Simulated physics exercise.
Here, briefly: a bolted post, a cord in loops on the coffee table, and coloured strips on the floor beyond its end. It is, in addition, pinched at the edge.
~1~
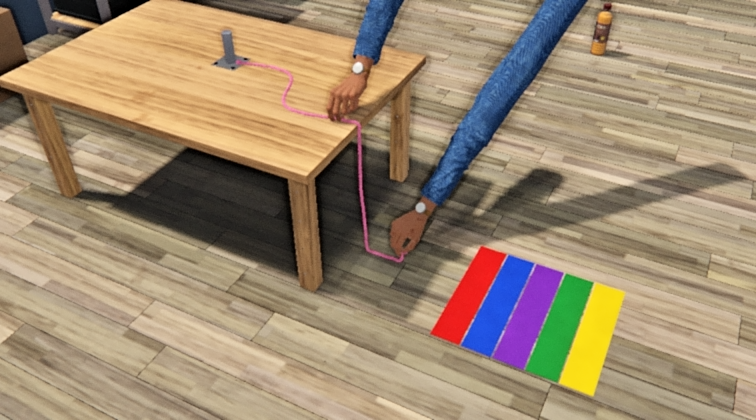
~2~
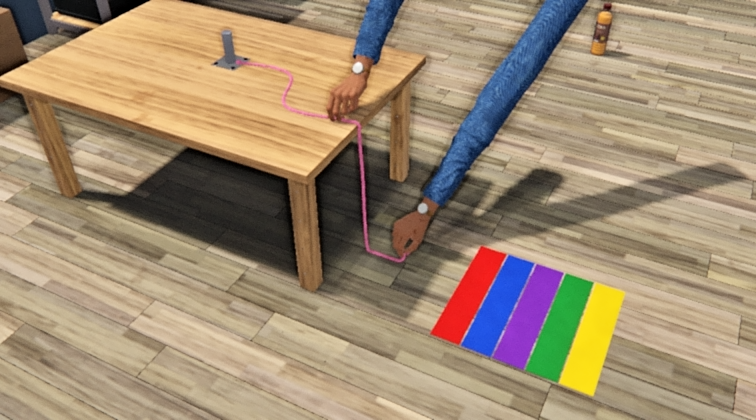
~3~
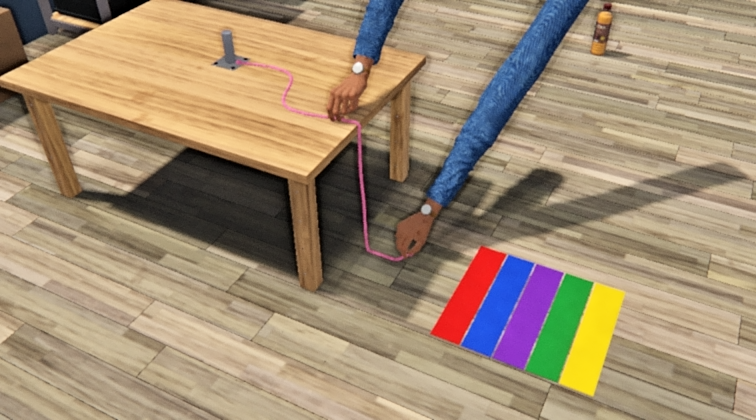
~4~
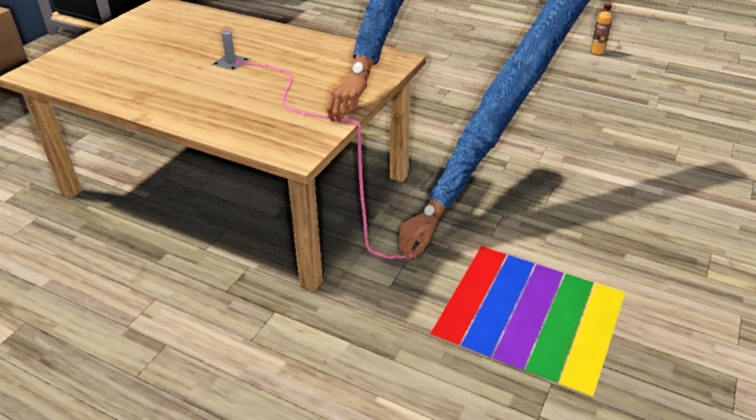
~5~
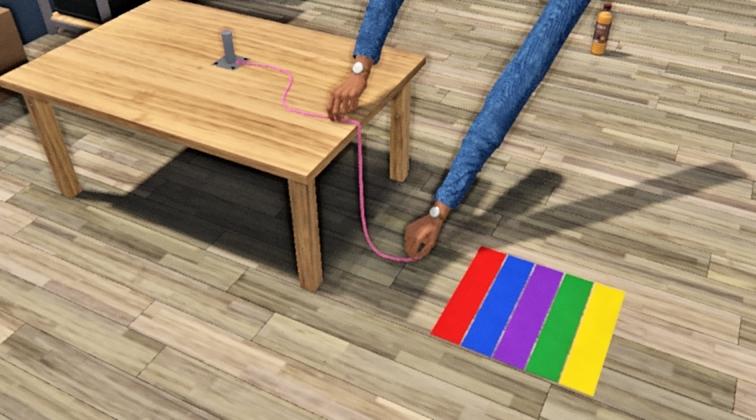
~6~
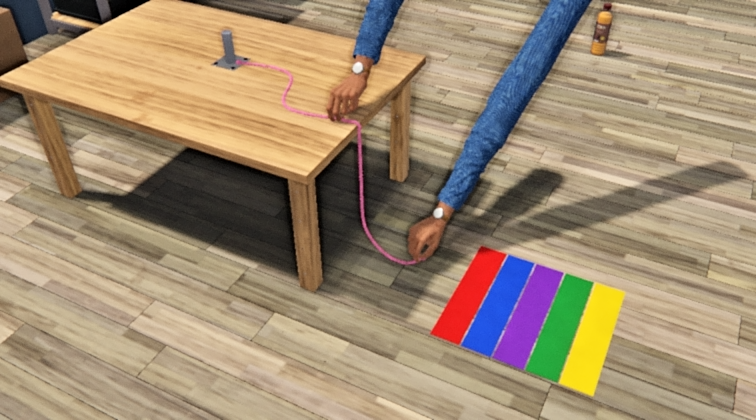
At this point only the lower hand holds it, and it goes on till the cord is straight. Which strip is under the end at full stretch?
The purple strip.
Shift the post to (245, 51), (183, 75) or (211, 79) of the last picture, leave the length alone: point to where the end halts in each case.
Results per try: (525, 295); (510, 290); (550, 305).
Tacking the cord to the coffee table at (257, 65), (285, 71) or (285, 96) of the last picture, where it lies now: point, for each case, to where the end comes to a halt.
The places are (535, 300), (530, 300) and (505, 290).
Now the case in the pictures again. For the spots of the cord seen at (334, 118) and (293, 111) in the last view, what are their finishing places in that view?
They end up around (368, 129) and around (335, 108).
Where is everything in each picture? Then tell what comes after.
In the first picture, end (402, 253); red (454, 321); blue (485, 333); purple (516, 344); green (549, 357); yellow (583, 369).
In the second picture, end (404, 254); cord through (263, 65) (288, 88) (309, 115) (360, 138) (364, 193) (367, 244).
In the third picture, end (408, 255).
In the fourth picture, end (411, 256); cord through (263, 65) (288, 88) (309, 115) (359, 138) (362, 192) (367, 244).
In the fifth picture, end (416, 258).
In the sixth picture, end (420, 259); cord through (263, 65) (288, 88) (309, 115) (359, 138) (361, 192) (376, 244).
Early on, end near (480, 280); over red.
Midway, end near (516, 292); over blue.
At the end of the slack, end near (537, 299); over purple. The purple one.
